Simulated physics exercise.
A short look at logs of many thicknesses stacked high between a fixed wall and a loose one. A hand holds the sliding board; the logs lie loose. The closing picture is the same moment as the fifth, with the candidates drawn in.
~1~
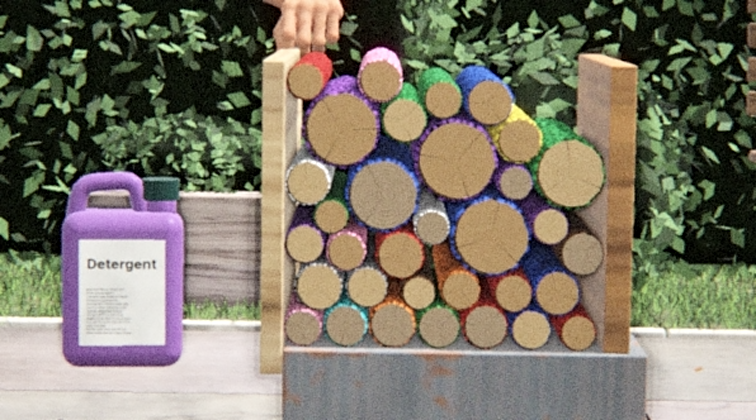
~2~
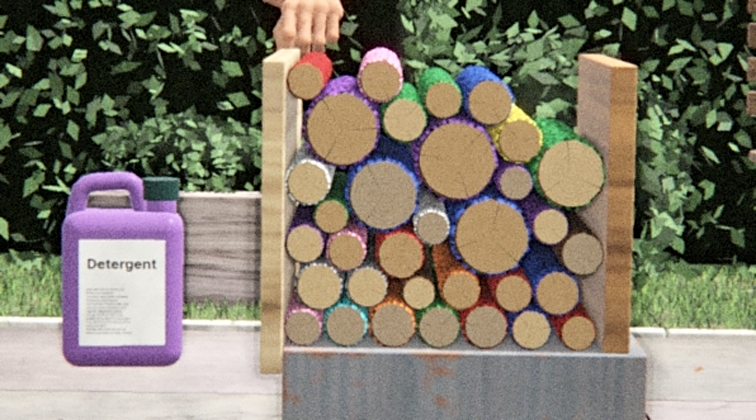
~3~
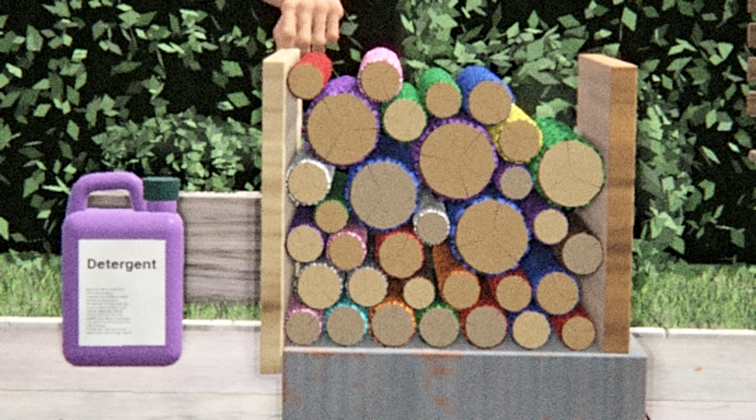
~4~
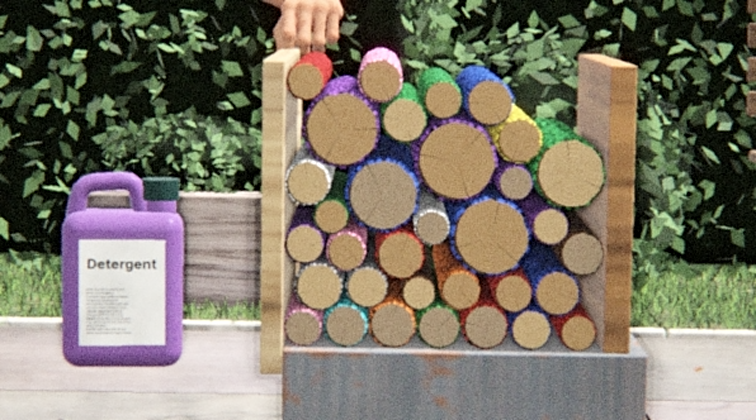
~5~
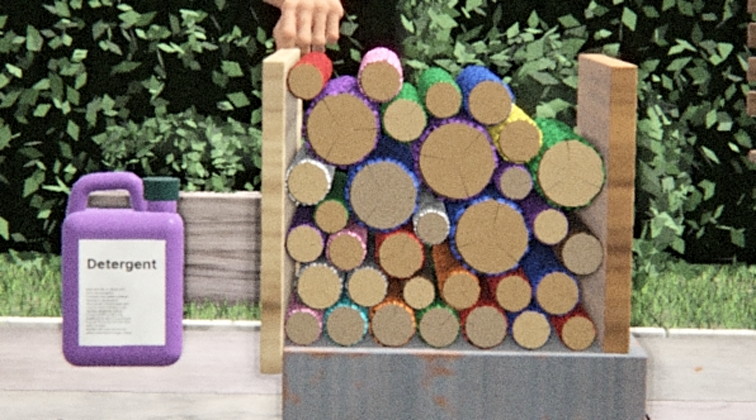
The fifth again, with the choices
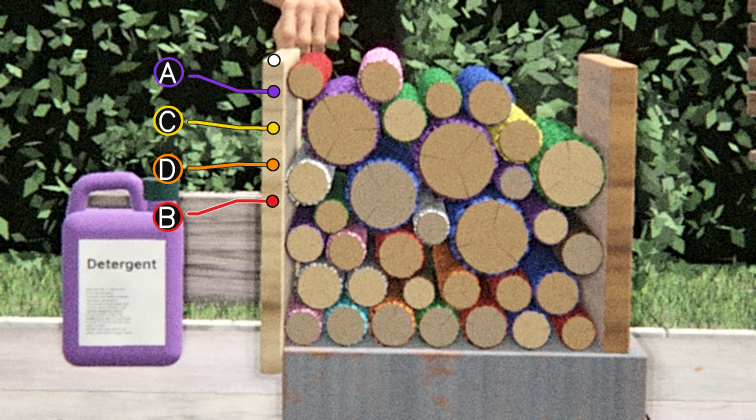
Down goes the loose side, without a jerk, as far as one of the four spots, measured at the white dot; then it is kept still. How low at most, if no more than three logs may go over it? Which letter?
The last mark within the limit is B.
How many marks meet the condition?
Four of the four.
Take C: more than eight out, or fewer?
At C, fewer than eight.
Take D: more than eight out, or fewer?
Fewer than eight.
On the marked copy, A at (274, 92); B at (272, 201); C at (273, 128); D at (273, 165); the white dot at (274, 61).
Following B. Soon after the start, top of the board (285, 126).
Later, top of the board (284, 200).
In the end, top of the board (284, 201), one out over the board.
As for the rest, A none out over the board; C one out over the board; D one out over the board.
